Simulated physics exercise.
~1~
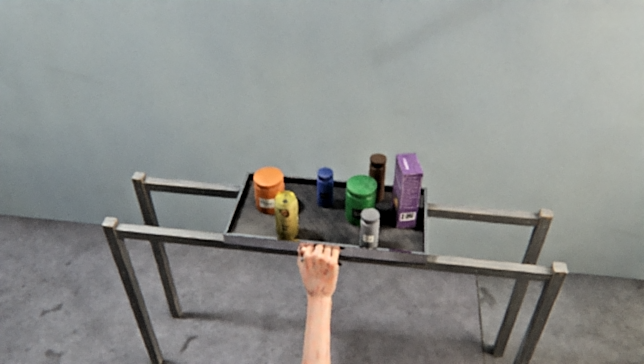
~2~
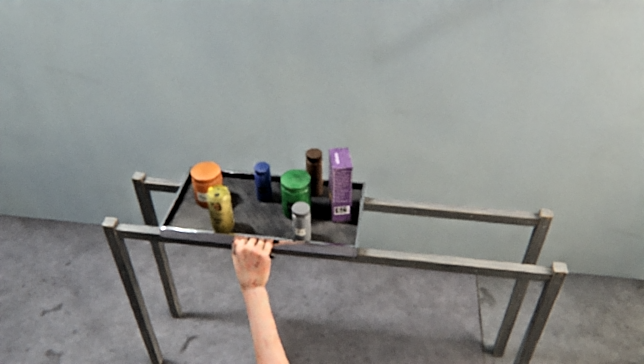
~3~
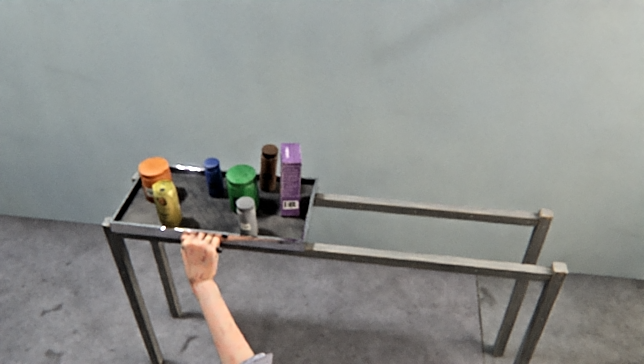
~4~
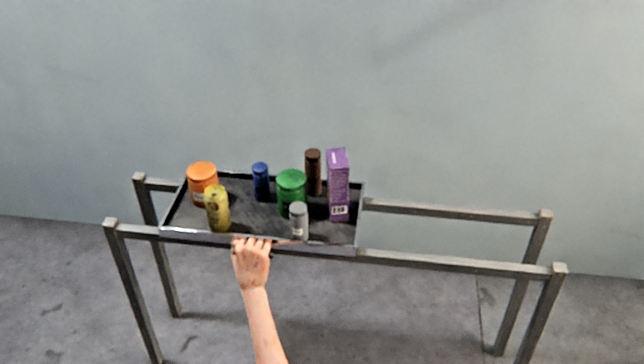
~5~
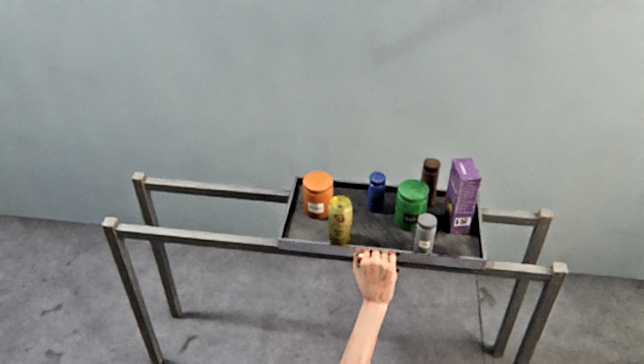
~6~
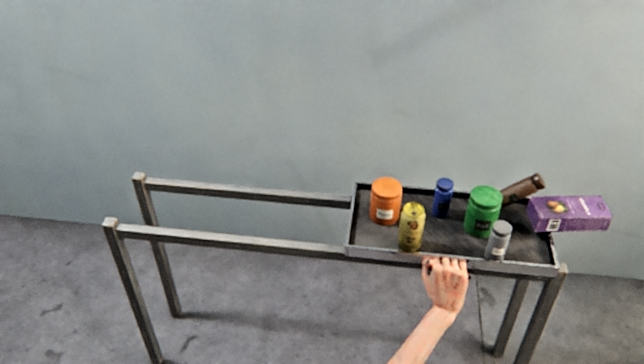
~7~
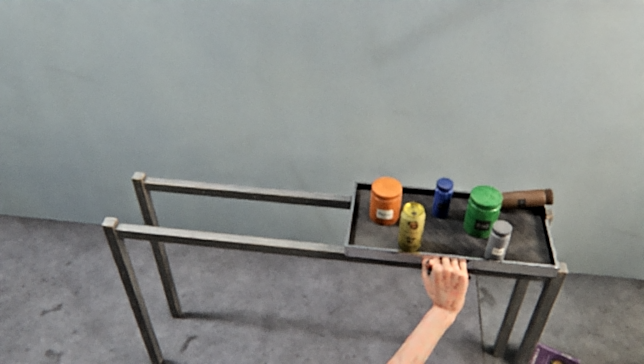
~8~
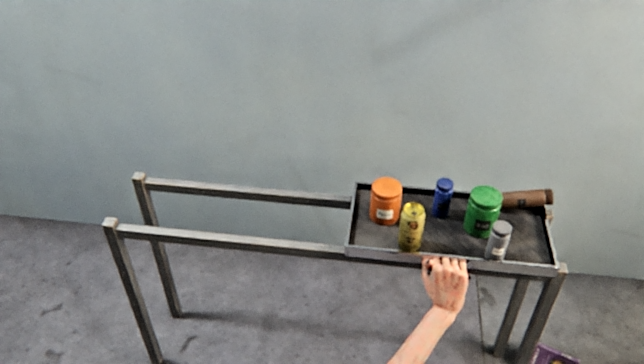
The footage shows a hand sliding a tray of containers left along a metal frame, then right to the far end, where a purple carton tips over the edge and falls below while a brown shaker topples, ending on its side as the others remain upright.
